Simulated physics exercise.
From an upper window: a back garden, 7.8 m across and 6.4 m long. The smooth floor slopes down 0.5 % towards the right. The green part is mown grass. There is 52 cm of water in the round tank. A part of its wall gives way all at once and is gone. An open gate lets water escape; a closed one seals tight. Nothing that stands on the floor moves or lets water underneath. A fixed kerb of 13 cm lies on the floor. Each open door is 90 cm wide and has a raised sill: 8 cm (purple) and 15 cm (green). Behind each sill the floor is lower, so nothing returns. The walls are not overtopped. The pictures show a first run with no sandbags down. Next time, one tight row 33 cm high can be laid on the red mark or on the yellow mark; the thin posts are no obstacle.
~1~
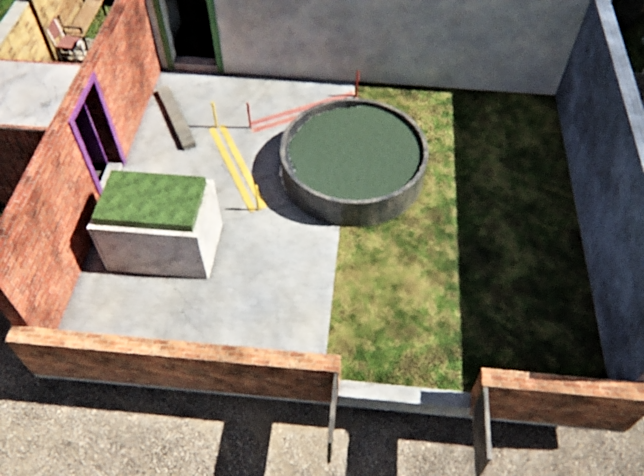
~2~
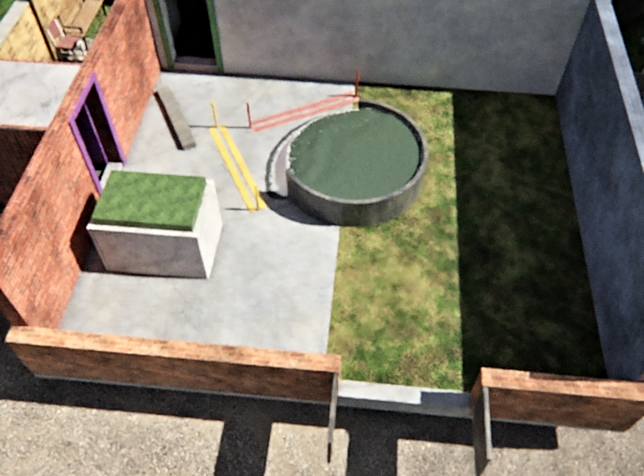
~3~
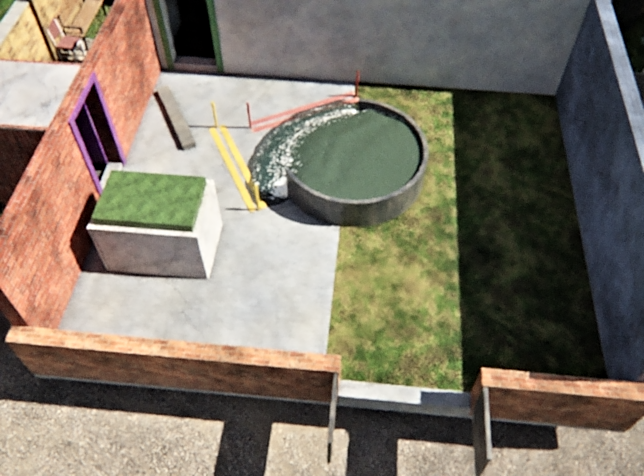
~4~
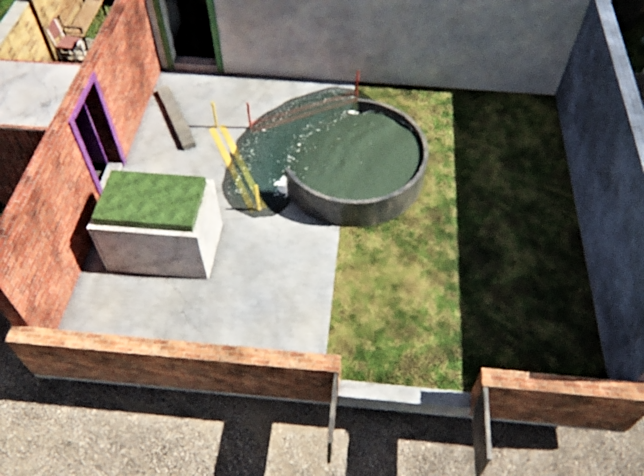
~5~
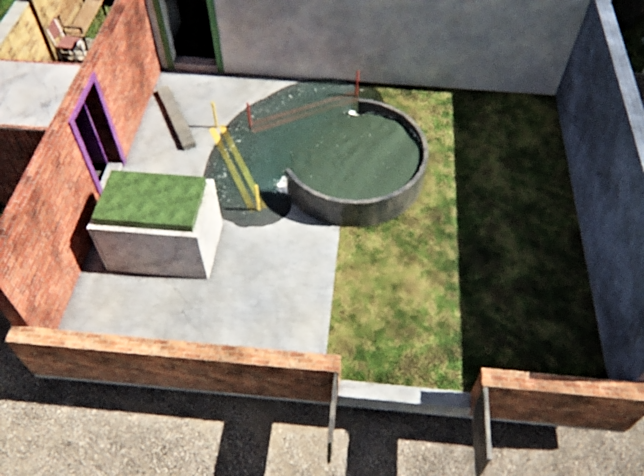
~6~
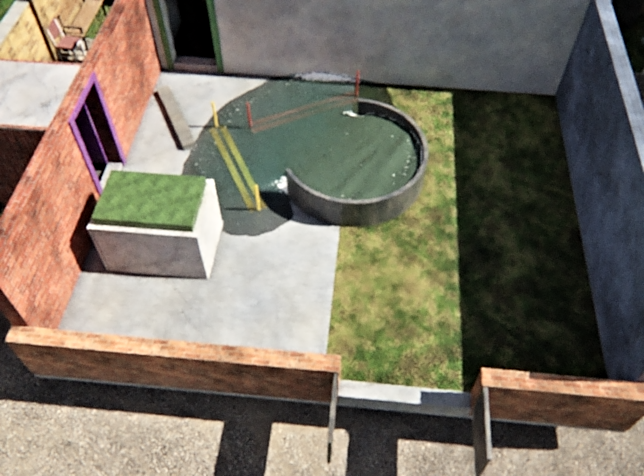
A round tank of dark green water stood in a walled back garden until part of its left side vanished, and water poured out, spreading across the grey floor around the yellow and red posts.
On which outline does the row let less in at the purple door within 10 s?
Choose yellow.
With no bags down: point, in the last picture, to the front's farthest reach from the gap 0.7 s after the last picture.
Around (108, 207).
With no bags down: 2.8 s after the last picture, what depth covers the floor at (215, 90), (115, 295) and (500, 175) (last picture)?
Roughly 25, 1 and 0 cm, in turn.
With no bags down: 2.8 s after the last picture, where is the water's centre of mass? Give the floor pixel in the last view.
At about (248, 134).
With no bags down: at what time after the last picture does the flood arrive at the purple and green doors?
Purple 0.6 s, green 0.6 s.
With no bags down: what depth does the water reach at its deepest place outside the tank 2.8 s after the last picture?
About 26 cm.
Then, 0.7 s after the last picture water covers 25 % of the floor and is deepest (24 cm) near (303, 81) in the run without bags; in at the purple door, 0 L with no bags, 0 L with the row on red, 0 L on yellow.
Then, 1.5 s after the last picture water covers 35 % of the floor and is deepest (45 cm) near (162, 71) in the run without bags; in at the purple door, 25 L with no bags, 52 L with the row on red, 0 L on yellow.
Then, 2.8 s after the last picture water covers 40 % of the floor and is deepest (26 cm) near (197, 73) in the run without bags; in at the purple door, 70 L with no bags, 182 L with the row on red, 0 L on yellow.
Then, 5.3 s after the last picture water covers 55 % of the floor and is deepest (14 cm) near (50, 351) in the run without bags; in at the purple door, 102 L with no bags, 245 L with the row on red, 0 L on yellow.
Then, 9.3 s after the last picture water covers 85 % of the floor and is deepest (8 cm) near (284, 188) in the run without bags; in at the purple door, 112 L with no bags, 251 L with the row on red, 1 L on yellow.
